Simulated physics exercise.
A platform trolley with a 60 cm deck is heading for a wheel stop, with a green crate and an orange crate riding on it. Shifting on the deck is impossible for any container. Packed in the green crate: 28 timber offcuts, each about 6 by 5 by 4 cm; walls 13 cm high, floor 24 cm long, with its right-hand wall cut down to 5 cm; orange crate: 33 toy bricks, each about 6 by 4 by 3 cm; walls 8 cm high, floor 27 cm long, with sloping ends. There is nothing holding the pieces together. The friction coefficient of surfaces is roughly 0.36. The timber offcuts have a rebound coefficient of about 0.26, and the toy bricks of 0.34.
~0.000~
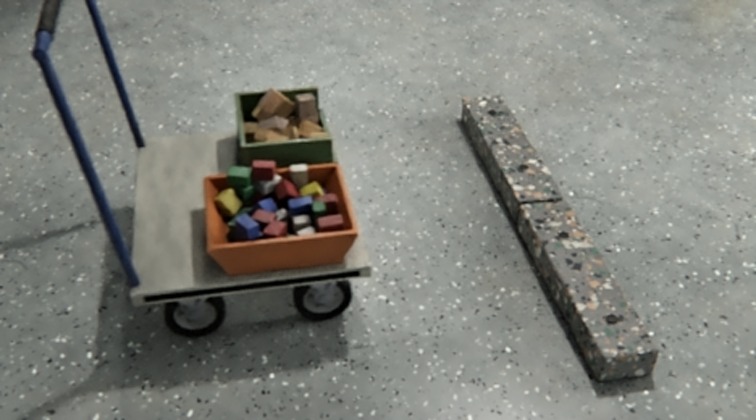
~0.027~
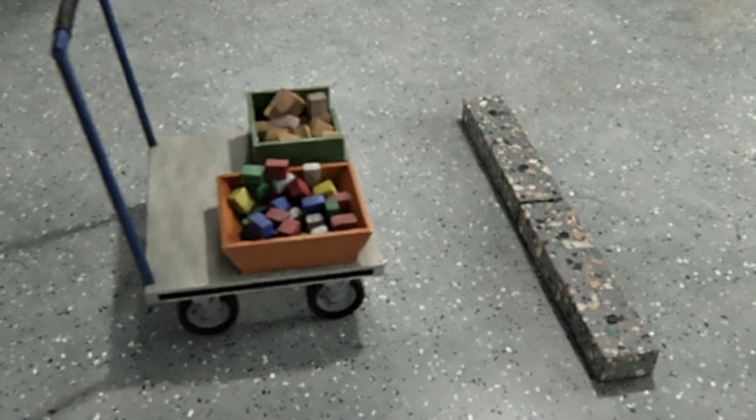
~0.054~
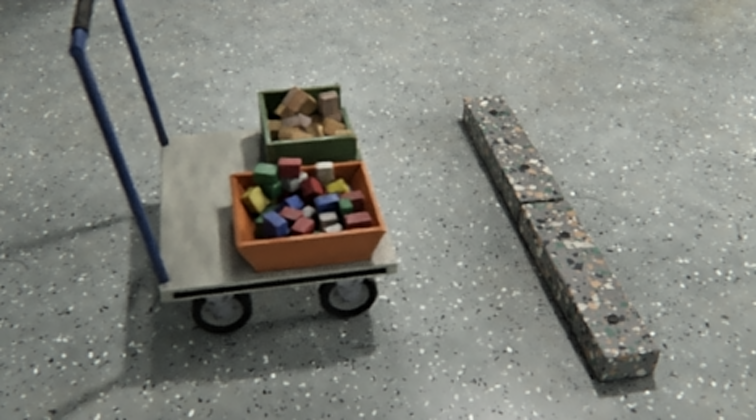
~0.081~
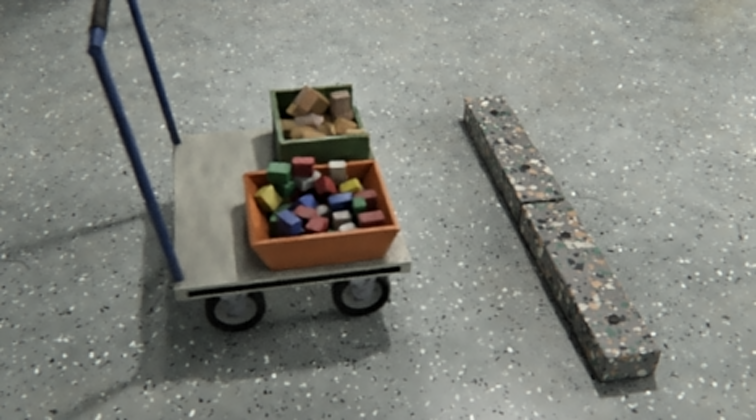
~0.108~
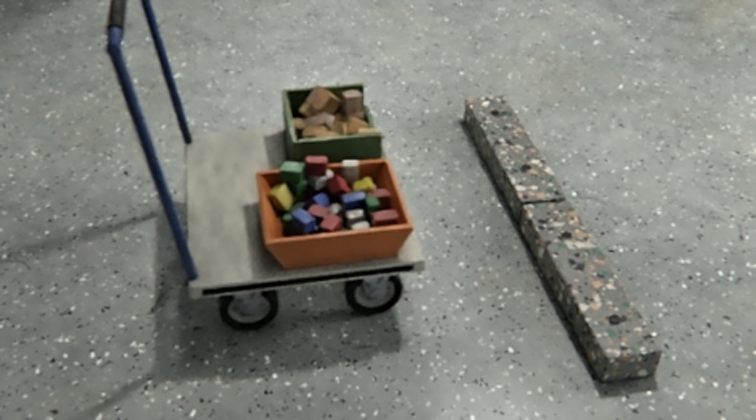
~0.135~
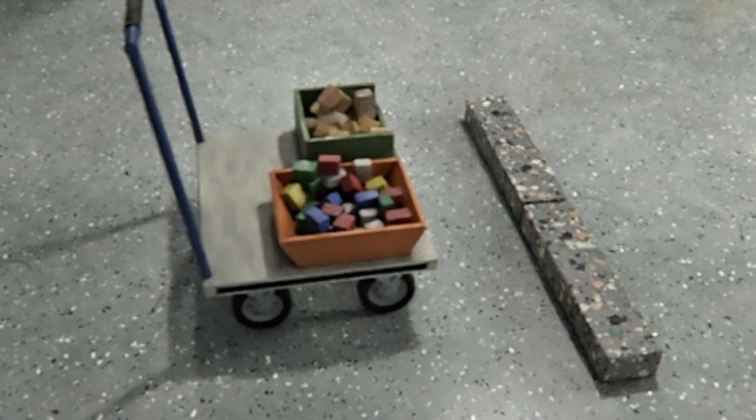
A platform trolley with a blue handle rolled slowly to the right across a speckled floor, carrying a green crate of wooden offcuts and an orange crate of colourful bricks closer to a speckled wheel stop.
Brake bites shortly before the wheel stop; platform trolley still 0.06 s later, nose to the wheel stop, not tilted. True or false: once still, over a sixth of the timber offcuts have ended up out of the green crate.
False.
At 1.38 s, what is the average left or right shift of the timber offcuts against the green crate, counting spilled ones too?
I'd put it at close to 4 cm toward the right.
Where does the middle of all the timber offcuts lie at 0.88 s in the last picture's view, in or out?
In the last view they're centred near (482, 125).
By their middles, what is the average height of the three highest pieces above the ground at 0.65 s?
On average they sit about 36 cm high.
After 0.43 s, braking starts.
After 0.53 s, green crate 27 in, 1 out and orange crate 33 in, 0 out.
After 0.65 s, green crate 27 in, 1 out and orange crate 33 in, 0 out.
After 0.88 s, green crate 26 in, 2 out and orange crate 32 in, 1 out.
When it is over (at 1.38 s), green crate 26 in, 2 out and orange crate 32 in, 1 out. Asked share, 2 of 28, 7 per cent.
